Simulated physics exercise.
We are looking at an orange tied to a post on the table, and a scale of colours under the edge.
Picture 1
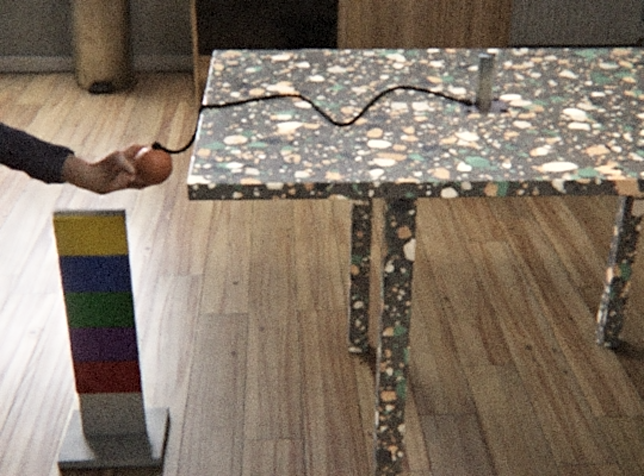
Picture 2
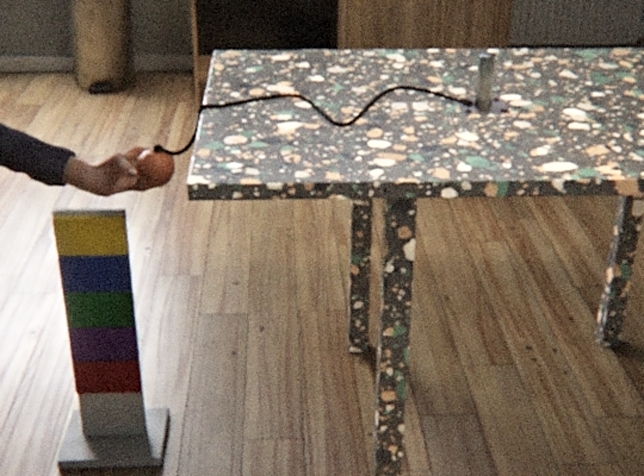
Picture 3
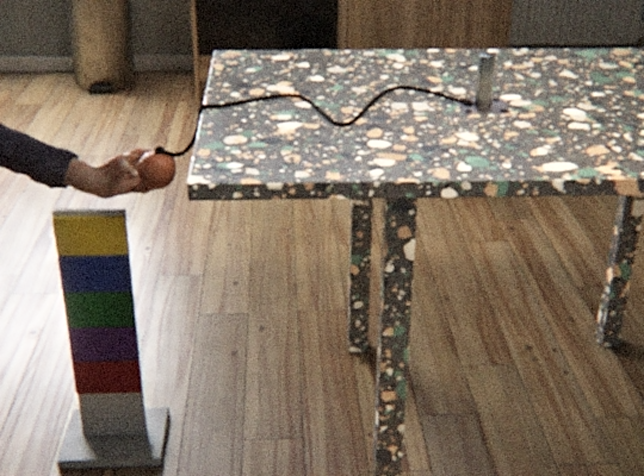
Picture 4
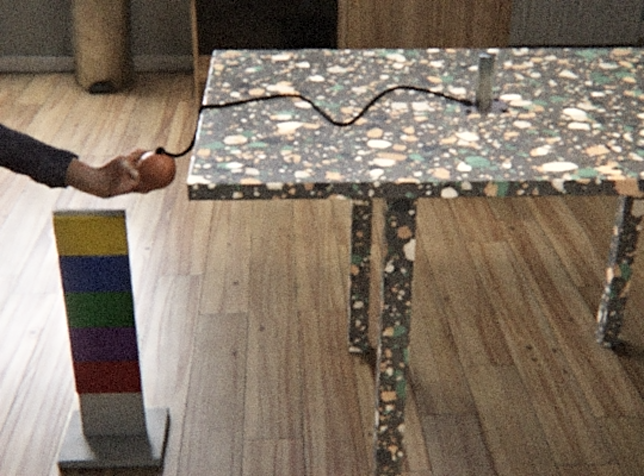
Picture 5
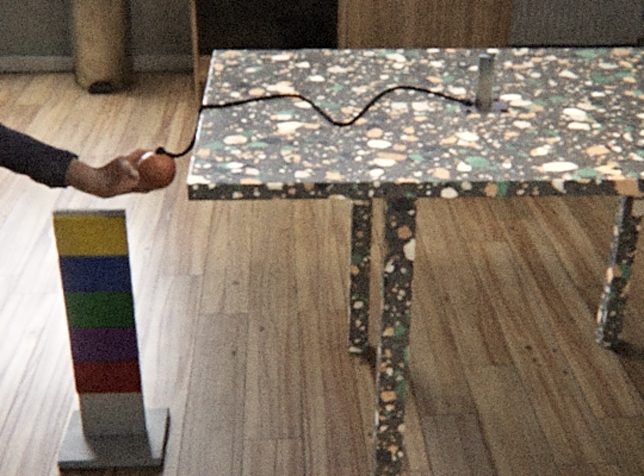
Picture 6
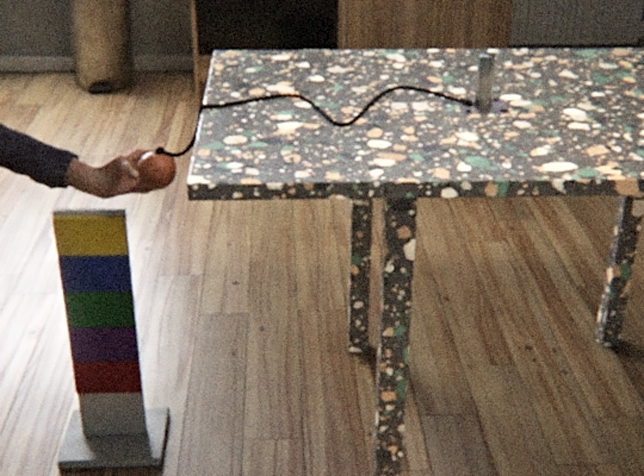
The clip shows a hand at left holding an orange ball-like object beside a speckled table, with a dark cord running to a short post on top. The hand barely moves above a striped colour scale standing on the floor.
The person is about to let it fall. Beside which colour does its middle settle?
Its centre hangs level with the purple band.
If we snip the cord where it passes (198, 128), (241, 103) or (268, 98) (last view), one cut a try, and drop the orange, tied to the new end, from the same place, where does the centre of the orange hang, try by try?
Near (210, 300), (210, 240) and (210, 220).
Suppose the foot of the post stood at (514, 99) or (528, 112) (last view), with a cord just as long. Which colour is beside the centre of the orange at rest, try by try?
Taking them in turn: Green; green.
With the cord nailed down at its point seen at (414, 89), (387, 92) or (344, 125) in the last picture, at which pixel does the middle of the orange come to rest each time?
The places are (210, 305), (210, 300) and (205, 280).
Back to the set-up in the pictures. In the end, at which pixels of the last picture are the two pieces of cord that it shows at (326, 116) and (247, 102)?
Near (214, 108) and (209, 215).
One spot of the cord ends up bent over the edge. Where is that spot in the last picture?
It lies at about (321, 112).
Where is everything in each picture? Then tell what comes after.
In the first picture, orange (154, 166); yellow (90, 237); blue (95, 275); green (99, 311); purple (103, 345); red (107, 378).
In the second picture, orange (155, 168); cord through (439, 94) (377, 99) (339, 125) (304, 99) (223, 106).
In the third picture, orange (157, 170).
In the fourth picture, orange (157, 170); cord through (439, 94) (377, 99) (339, 125) (304, 99) (223, 106).
In the fifth picture, orange (157, 170).
In the sixth picture, orange (157, 170); cord through (439, 94) (377, 99) (339, 125) (304, 99) (223, 106).
Early on, orange near (209, 308); level with green.
Midway, orange near (219, 326); level with purple.
Finally, orange near (216, 333); level with purple. Its middle rests at the purple band.
